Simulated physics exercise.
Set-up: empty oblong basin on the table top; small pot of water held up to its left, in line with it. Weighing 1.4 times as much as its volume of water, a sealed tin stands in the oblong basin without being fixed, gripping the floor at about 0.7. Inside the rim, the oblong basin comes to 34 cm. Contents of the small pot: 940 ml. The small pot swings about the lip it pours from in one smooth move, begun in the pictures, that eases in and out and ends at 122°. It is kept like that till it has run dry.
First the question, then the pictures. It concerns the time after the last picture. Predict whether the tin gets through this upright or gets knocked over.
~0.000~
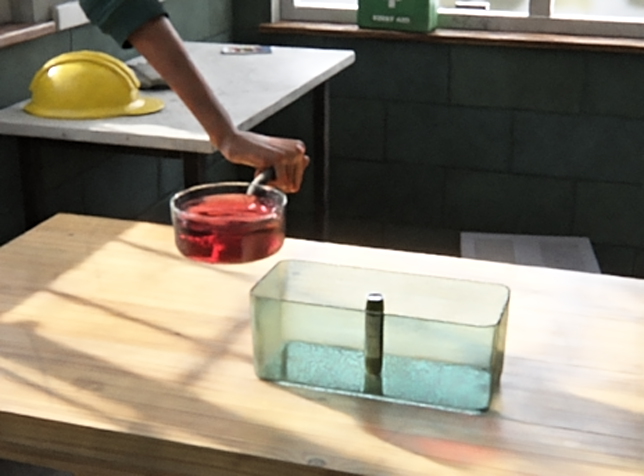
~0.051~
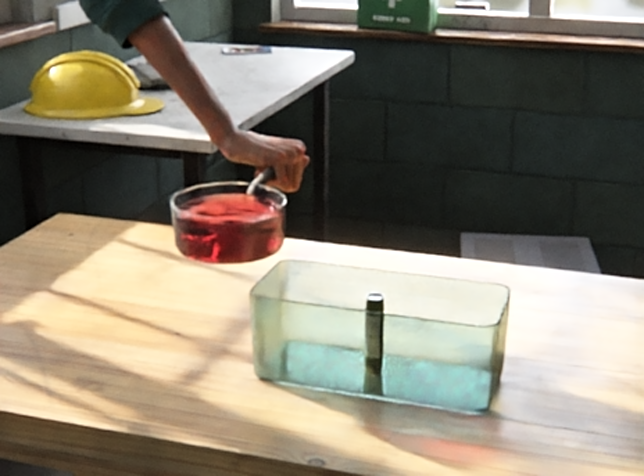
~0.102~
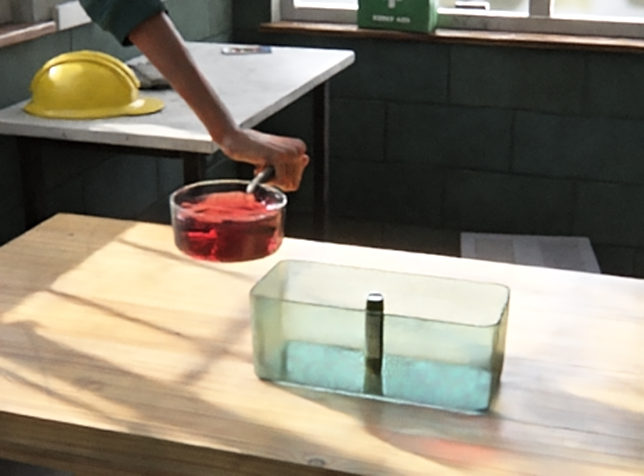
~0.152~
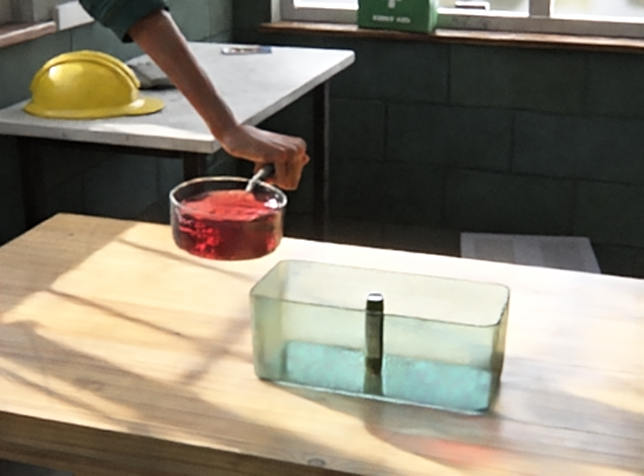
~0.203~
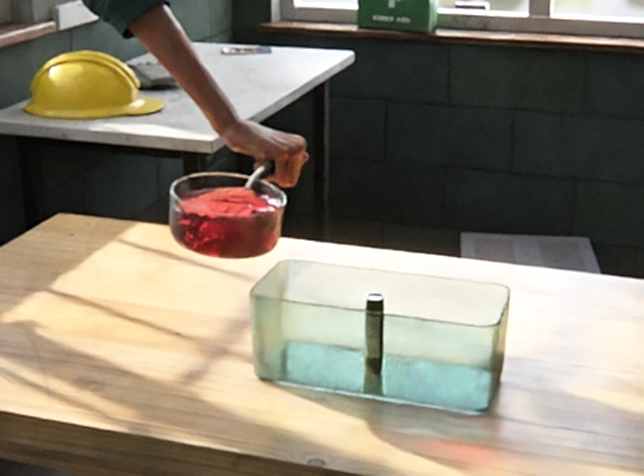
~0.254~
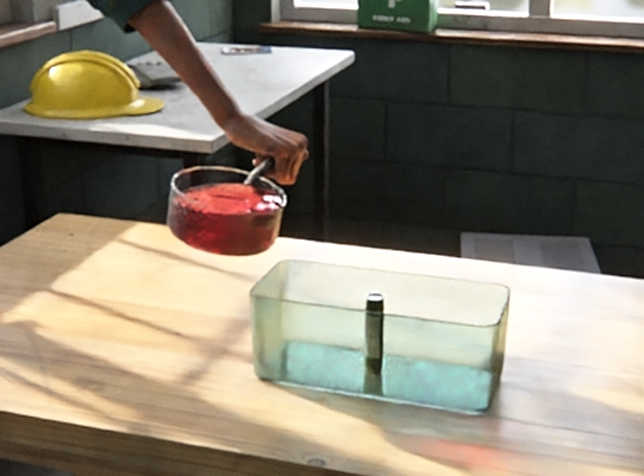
It is going to fail.
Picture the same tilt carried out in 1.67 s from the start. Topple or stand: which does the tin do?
The tin would overturn.
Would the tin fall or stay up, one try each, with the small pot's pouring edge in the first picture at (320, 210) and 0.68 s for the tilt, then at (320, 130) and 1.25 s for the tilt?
Trial 1 - tin stays standing; trial 2 - tin stays standing.
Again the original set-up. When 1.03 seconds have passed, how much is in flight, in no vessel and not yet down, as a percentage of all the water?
10 per cent or so.
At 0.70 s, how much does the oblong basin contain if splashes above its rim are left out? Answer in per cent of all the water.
16 %, give or take.
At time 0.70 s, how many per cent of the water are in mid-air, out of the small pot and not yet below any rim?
Around 40 in a hundred.
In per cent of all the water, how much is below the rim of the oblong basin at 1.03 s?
Close to 88 in a hundred.
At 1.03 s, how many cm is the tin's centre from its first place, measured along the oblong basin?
It has moved some 5 cm.
By 0.70 s the tilt is 73° and 45 per cent is still to pour; the tin stands where it began.
By 1.03 s the tilt is 113° and 3 per cent is still to pour; the tin leans 53°.
By 1.38 s the tilt is 122° and 0 per cent is still to pour; the tin lies on its side.
By 1.75 s the tilt is 122° and 0 per cent is still to pour; the tin lies on its side.
At rest the tin lies on its side.
